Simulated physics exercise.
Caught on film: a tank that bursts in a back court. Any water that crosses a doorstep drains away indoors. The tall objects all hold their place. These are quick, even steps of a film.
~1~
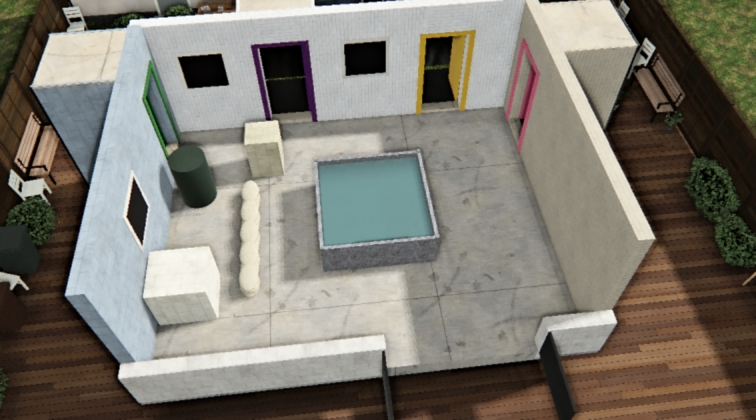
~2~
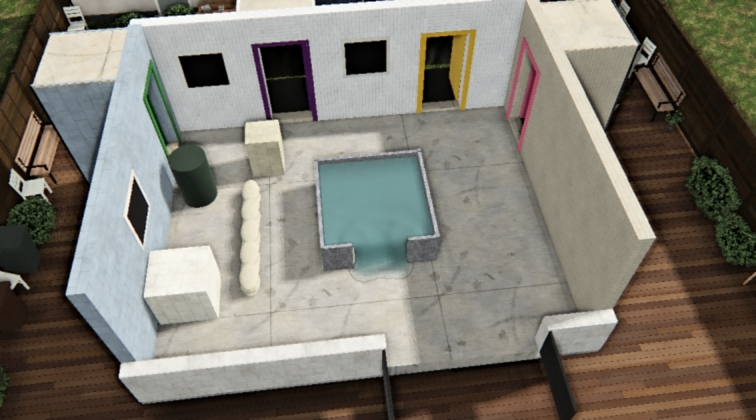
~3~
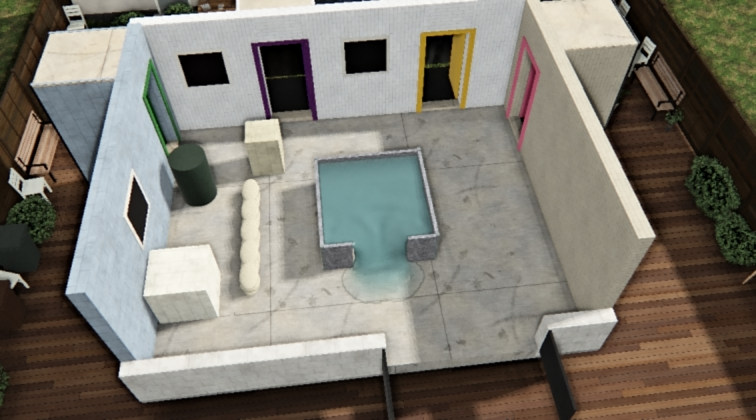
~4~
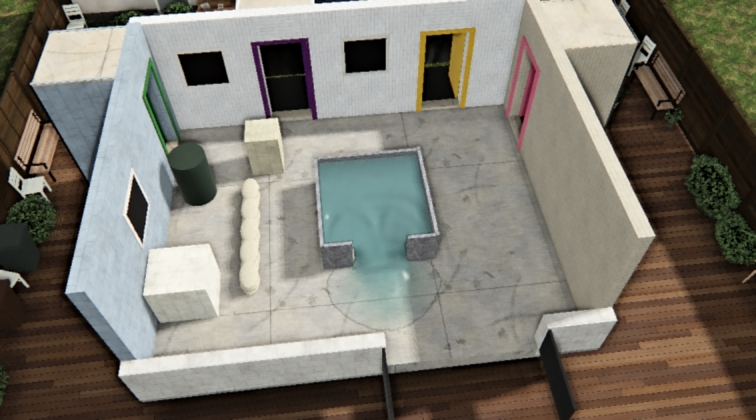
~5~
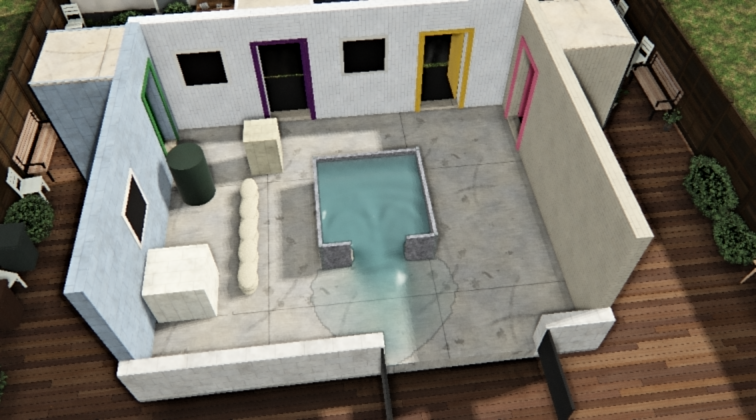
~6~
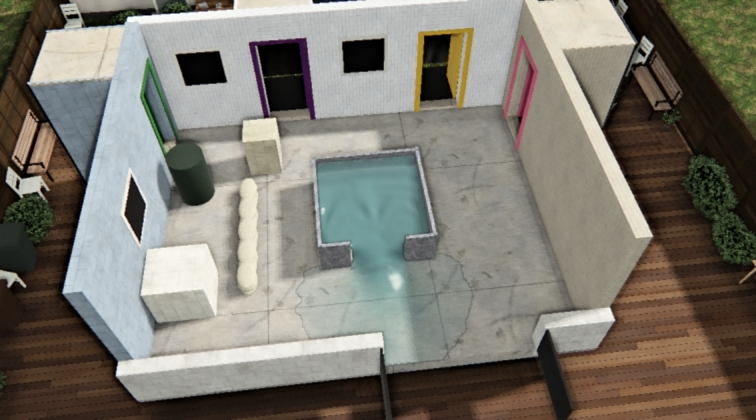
A square grey-walled tank of teal water stands at the centre of a paved court, seen from high above with the front opening below. Purple and yellow door surrounds line the white back wall, with green at left, pink at right, and a dark green barrel, pale blocks and a lumpy cream row at left. The tank's near side opens and water pours through, spreading across the paving towards the front opening while the other objects stay still.
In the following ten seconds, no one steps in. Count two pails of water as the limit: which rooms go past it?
The purple door stays within it; the yellow door stays within it; the pink door stays within it; the green door stays within it.
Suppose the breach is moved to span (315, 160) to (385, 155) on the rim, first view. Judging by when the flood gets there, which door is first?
Answer: The one in purple.
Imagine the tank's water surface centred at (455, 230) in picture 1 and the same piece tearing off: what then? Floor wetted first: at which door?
The pink one, I reckon.
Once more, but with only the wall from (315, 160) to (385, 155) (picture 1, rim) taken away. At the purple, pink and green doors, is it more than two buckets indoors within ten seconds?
The purple door door tops the limit, the pink door door tops the limit and the green door door tops the limit.
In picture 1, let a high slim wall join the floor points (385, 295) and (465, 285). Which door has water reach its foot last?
That would be the door marked purple.
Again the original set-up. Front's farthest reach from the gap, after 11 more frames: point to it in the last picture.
Somewhere close to (149, 377).
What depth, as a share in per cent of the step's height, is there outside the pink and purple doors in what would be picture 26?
I'd put the first at close to 0 per cent and the second at close to 0 per cent.
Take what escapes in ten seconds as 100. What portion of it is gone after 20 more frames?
I'd put it near 50 in a hundred.
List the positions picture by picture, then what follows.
In the first picture, still water in the open tank at (373, 199).
In the second picture, water pours out at (380, 257) and has run to (409, 269).
In the third picture, water pours out at (380, 256) and has run to (407, 294).
In the fourth picture, the front is at (398, 324), out from the gap at (380, 255).
In the fifth picture, water pours out at (379, 255) and has run to a hidden place.
In the sixth picture, the front is at a hidden place, out from the gap at (378, 255).
A moment on, water covers 15 % of the floor; the purple door not reached, the yellow door not reached, the pink door not reached, the green door not reached.
Next, water covers 25 % of the floor; the purple door not reached, the yellow door not reached, the pink door not reached, the green door not reached.
Then, water covers 30 % of the floor; the purple door not reached, the yellow door not reached, the pink door not reached, the green door not reached.
Later, water covers 40 % of the floor; the purple door not reached, the yellow door not reached, the pink door not reached, the green door not reached.
In the end, water covers 60 % of the floor; the purple door wet at the sill, nothing in, the yellow door not reached, the pink door not reached, the green door wet at the sill, nothing in.
